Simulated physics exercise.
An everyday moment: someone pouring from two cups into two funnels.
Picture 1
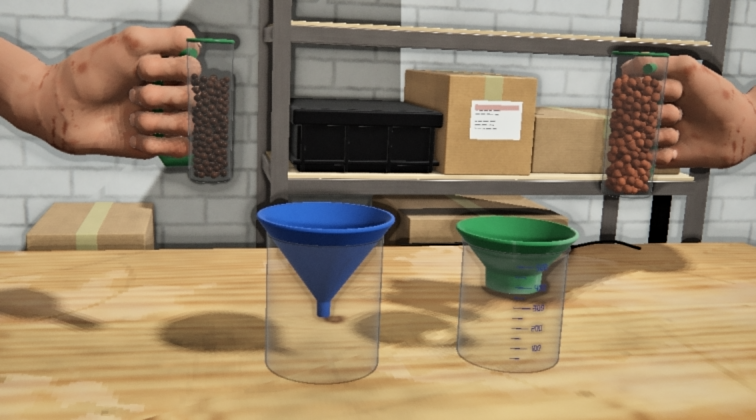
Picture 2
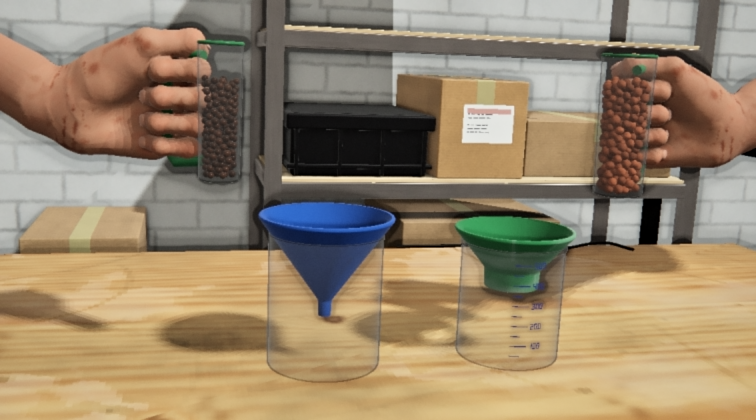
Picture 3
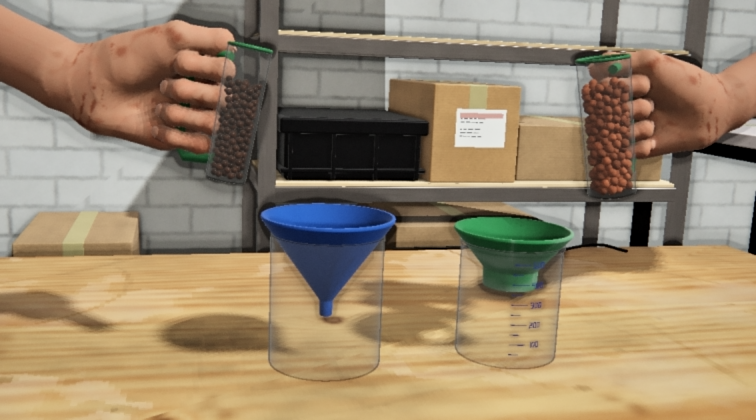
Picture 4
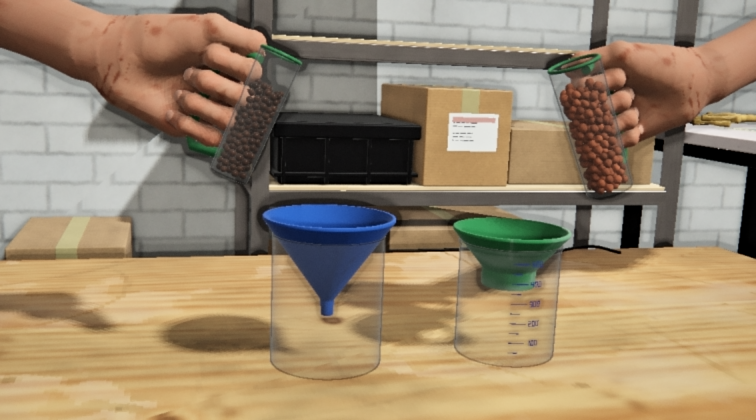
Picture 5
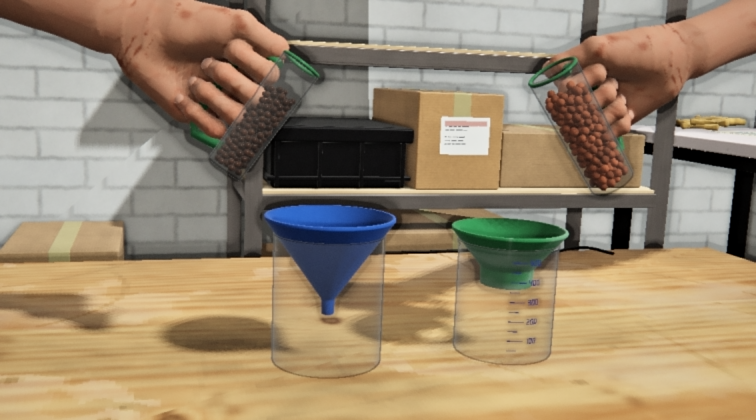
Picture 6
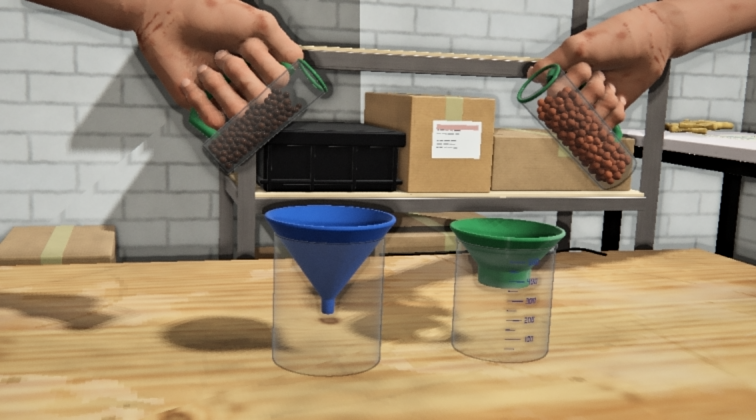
Two hands holding clear cups of small brown pieces, moving them inward and tilting them above a blue and a green funnel.
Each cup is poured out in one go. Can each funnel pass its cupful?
On the left it gets blocked, on the right it runs clear.
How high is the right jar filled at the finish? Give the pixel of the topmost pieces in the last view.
Around (524, 318).
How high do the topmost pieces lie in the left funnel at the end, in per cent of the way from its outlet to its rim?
Close to 65 per cent.
Then, 0.28 s later than the last frame, left, every one still in the cup; right, every one still in the cup.
Then, 0.63 s later than the last frame, left, every one still in the cup; right, almost all still in the cup, just a few in or over the funnel.
Then, 1.01 s later than the last frame, left, the larger part still in the cup, roughly a quarter in or over the funnel; right, almost all still in the cup, about a tenth in or over the funnel, just a few down in the jar.
When it is over, left, almost all stuck in the funnel, just a few down in the jar; right, every one down in the jar.
